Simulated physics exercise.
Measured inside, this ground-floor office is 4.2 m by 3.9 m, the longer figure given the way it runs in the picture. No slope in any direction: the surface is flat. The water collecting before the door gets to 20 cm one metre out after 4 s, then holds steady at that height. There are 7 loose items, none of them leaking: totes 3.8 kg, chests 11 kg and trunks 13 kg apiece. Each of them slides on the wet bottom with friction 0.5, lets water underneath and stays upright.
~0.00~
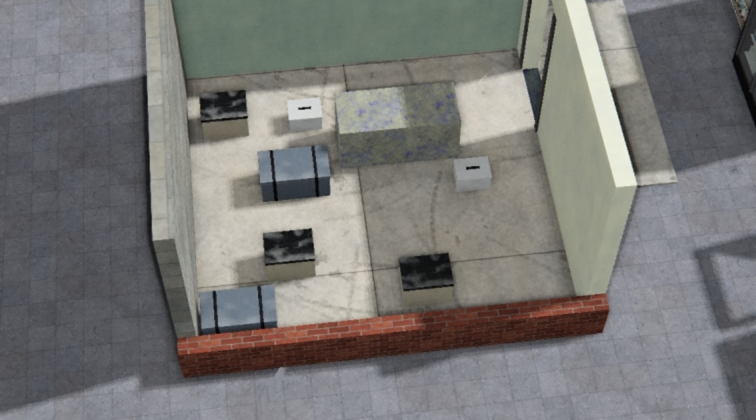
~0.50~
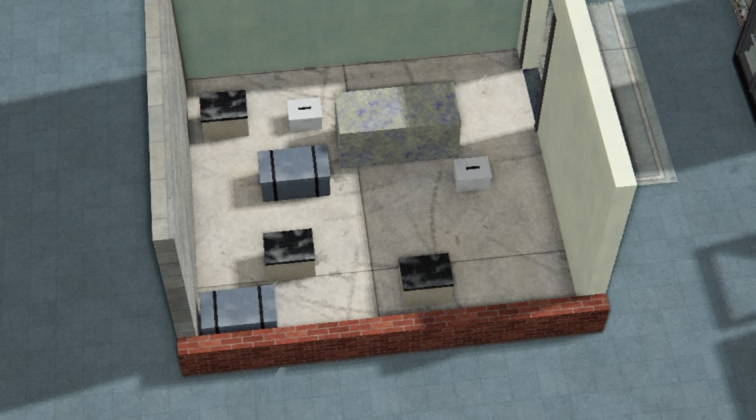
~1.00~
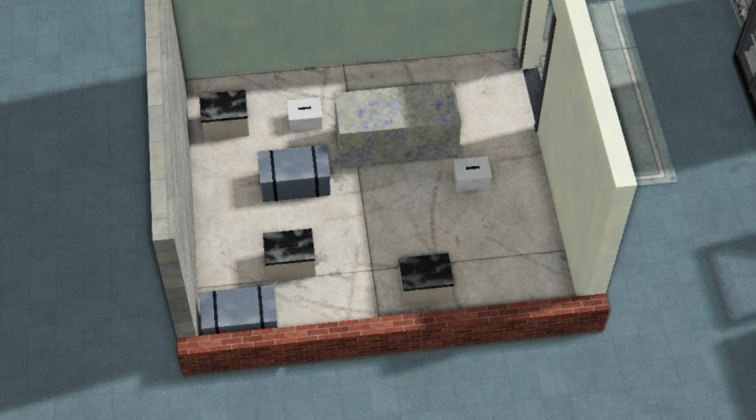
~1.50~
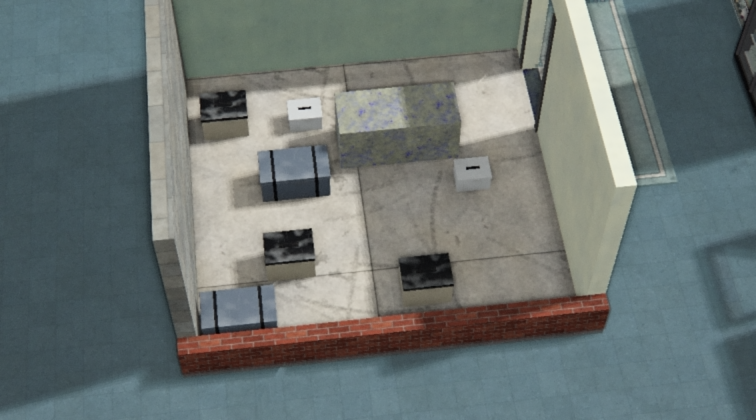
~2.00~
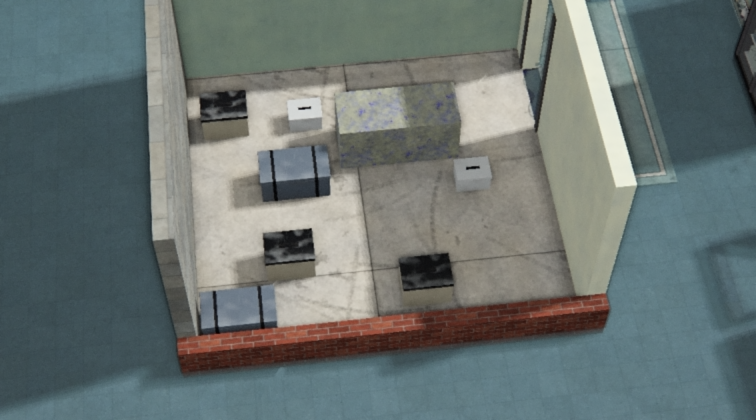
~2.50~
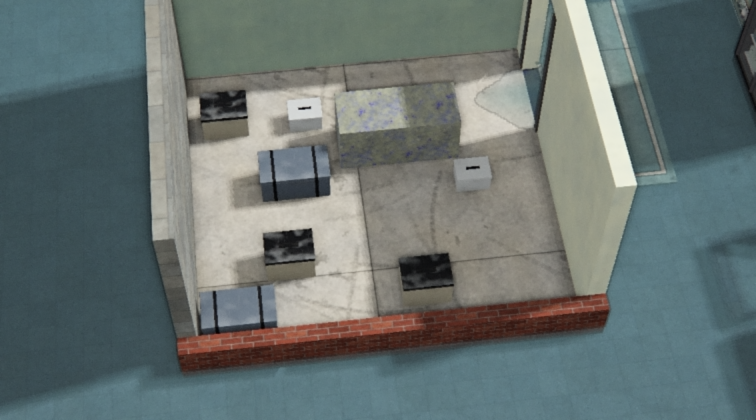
Roofless room holding chests and boxes standing still while the grey paving outside turns blue with water, a patch then entering the doorway.
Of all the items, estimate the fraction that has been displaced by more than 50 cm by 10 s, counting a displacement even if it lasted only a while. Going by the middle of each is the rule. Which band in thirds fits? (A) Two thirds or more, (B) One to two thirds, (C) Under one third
B.
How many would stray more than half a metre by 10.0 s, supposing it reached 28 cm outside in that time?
6.
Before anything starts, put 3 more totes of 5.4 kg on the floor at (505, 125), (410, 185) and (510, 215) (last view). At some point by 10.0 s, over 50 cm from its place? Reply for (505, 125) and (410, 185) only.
The first: Exceeds it. The second: Falls below it.
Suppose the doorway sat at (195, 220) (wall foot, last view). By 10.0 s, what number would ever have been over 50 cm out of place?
The answer then is 3.
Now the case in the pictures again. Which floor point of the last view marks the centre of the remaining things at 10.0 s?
Near (333, 284).
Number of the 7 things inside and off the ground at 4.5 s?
At that instant the tally stands at 0.
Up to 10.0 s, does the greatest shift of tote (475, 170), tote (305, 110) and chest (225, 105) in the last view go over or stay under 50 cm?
One by one: Above; above; above.
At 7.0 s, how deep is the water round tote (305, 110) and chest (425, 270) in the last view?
Depths: Near 4 cm, then near 2 cm.
After 3.5 s 0 of 7 are over 50 cm from their spots; 0 afloat.
After 4.5 s 0 of 7 are over 50 cm from their spots; 0 afloat.
After 7.0 s 2 of 7 are over 50 cm from their spots; 1 afloat.
After 10.0 s 3 of 7 are over 50 cm from their spots, and 3 have been at some point; 5 afloat.
